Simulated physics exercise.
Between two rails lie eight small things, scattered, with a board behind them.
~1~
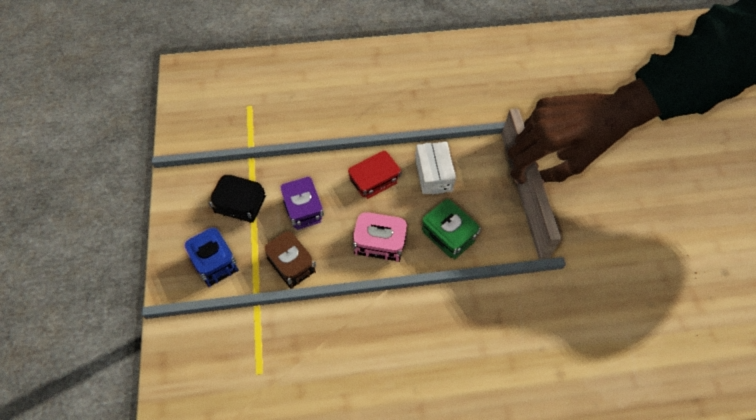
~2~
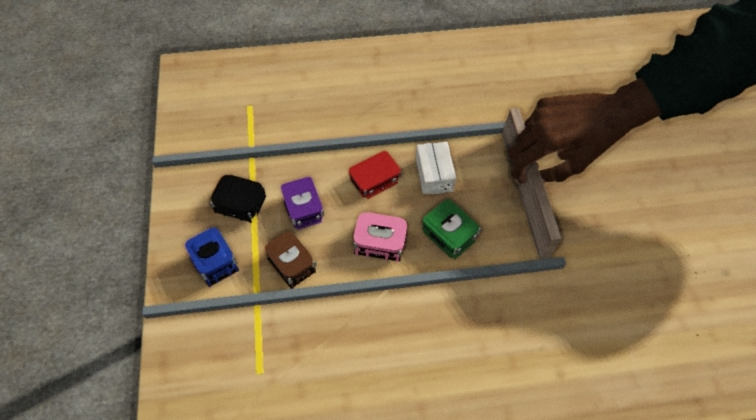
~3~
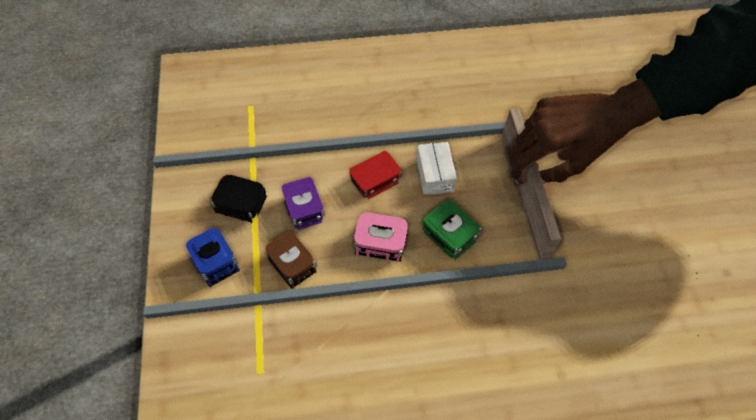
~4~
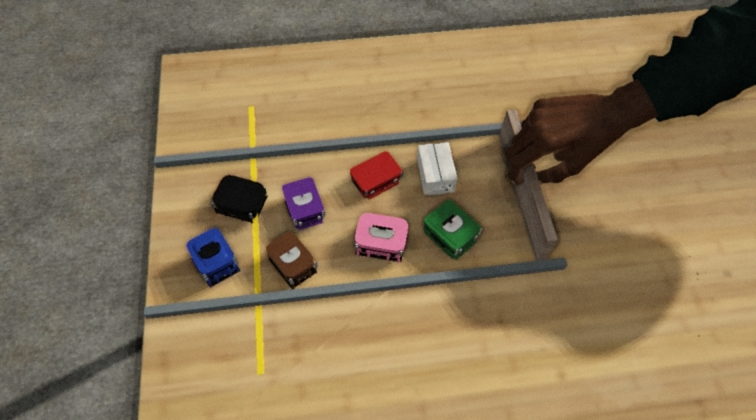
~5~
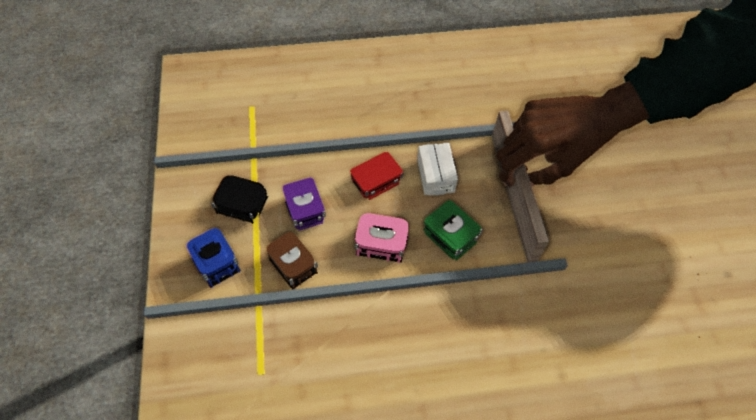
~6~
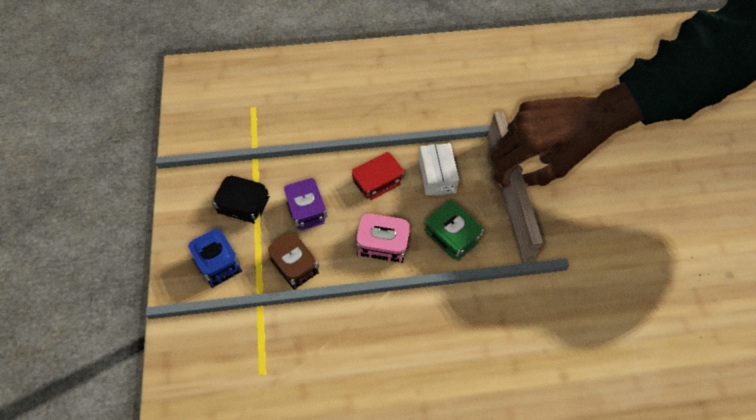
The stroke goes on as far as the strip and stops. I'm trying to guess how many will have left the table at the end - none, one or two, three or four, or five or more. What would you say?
Off the edge will go one or two.
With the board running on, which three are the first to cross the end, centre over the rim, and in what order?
Order: Blue case, then brown case, then black case.
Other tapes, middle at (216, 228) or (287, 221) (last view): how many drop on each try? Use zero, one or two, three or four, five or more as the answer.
The falls would be 3 or 4; none.
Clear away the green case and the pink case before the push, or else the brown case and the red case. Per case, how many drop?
That makes 0 fallen, then 0 fallen in the other try.
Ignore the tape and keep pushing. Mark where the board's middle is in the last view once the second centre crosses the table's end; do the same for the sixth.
The middle is at about (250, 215), later at about (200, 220).
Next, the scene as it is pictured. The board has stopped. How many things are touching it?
It is in contact with 2.
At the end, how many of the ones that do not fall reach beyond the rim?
Number: 2.
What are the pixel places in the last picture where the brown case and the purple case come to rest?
They finish at roughly (151, 280) and (205, 214) respectively.
Soon after, none off yet; blue case at rest near (215, 257); black case at rest near (242, 200); brown case at rest near (293, 261).
After that, none off yet; blue case displaced a little near (198, 257); black case displaced a little near (226, 203); brown case displaced about its own width near (234, 272).
In the end, the number that fall off is one or two; gone, blue case.
